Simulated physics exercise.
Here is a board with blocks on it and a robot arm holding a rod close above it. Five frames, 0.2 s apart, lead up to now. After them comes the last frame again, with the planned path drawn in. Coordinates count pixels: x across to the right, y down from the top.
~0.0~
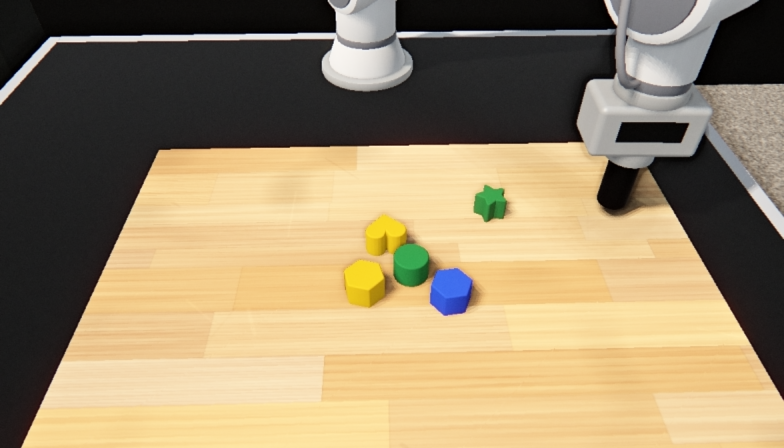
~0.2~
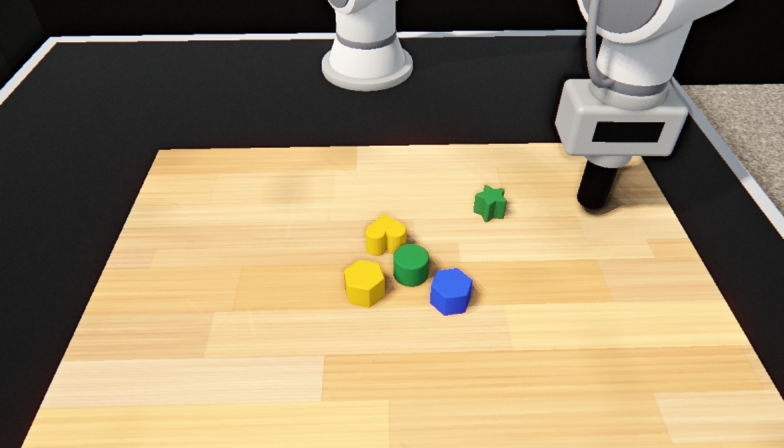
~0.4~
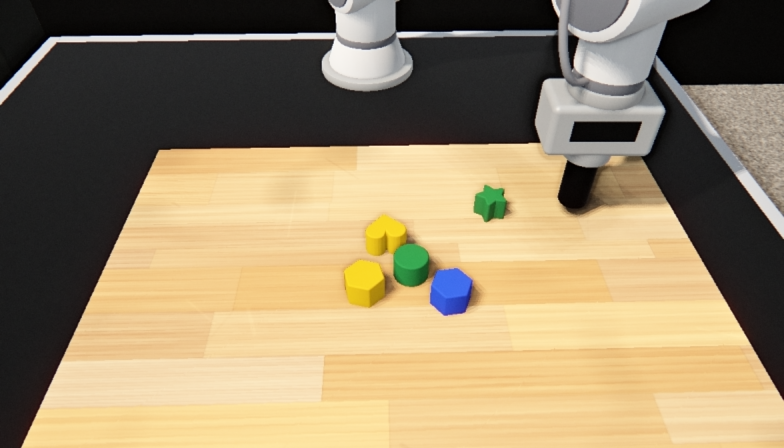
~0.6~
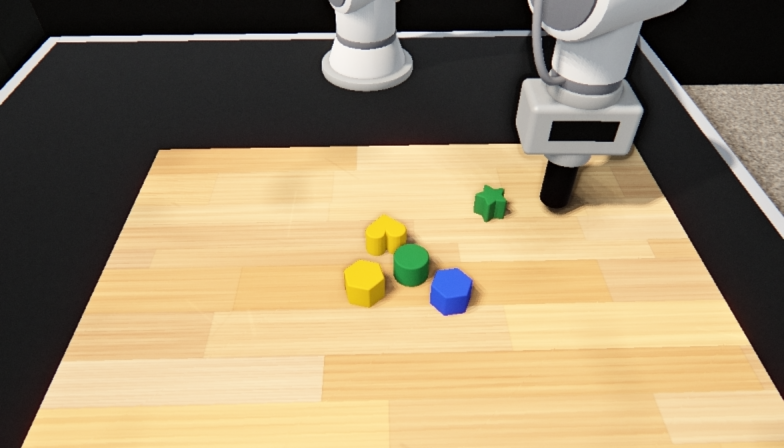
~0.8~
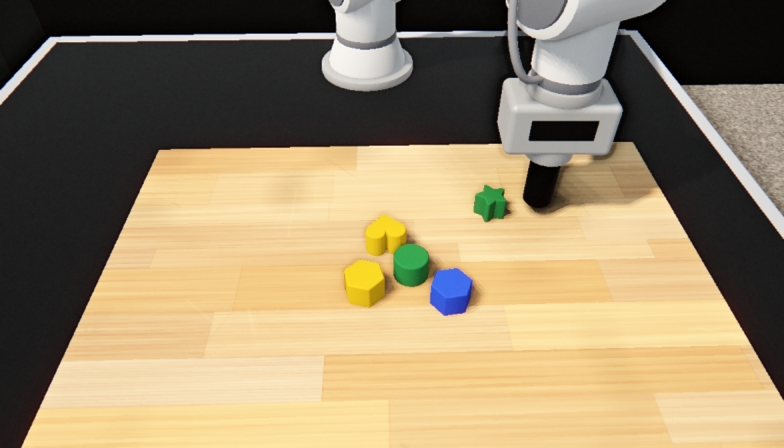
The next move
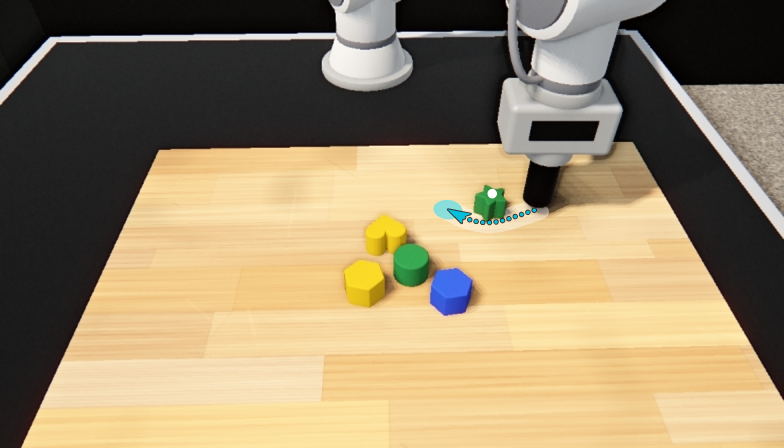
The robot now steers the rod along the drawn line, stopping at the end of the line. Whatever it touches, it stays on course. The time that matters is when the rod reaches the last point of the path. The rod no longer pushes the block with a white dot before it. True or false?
Verdict: False.
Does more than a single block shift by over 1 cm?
In short: No.
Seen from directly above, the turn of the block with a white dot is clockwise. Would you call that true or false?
True.
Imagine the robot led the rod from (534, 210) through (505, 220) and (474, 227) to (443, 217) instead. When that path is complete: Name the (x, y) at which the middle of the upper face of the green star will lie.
The green star ends near (451, 183).
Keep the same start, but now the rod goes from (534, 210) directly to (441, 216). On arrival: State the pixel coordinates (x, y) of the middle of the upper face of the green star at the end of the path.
I expect it at (416, 197).
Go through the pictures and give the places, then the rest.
The first frame shows lower end of the rod (611, 202), tops of blocks, yellow heart block (386, 227), green star (492, 194).
The second frame shows rod (591, 201), blocks as before.
The third frame shows rod (572, 201), blocks as before.
The fourth frame shows rod (554, 200), blocks as before.
The fifth frame shows rod (537, 200), yellow heart block (386, 227), green star (492, 194).
The drawn path runs from (534, 210) via (507, 219) and (476, 221), ending at (448, 209); the dot is on the green star.
What follows on the original path. One third of the way, rod (509, 209); green star (484, 194), turned 20° clockwise.
Two thirds of the way, rod (477, 211); green star (458, 190), turned 45° clockwise.
At the end, rod (449, 199); yellow heart block not moved; green star (432, 178), turned 50° clockwise.
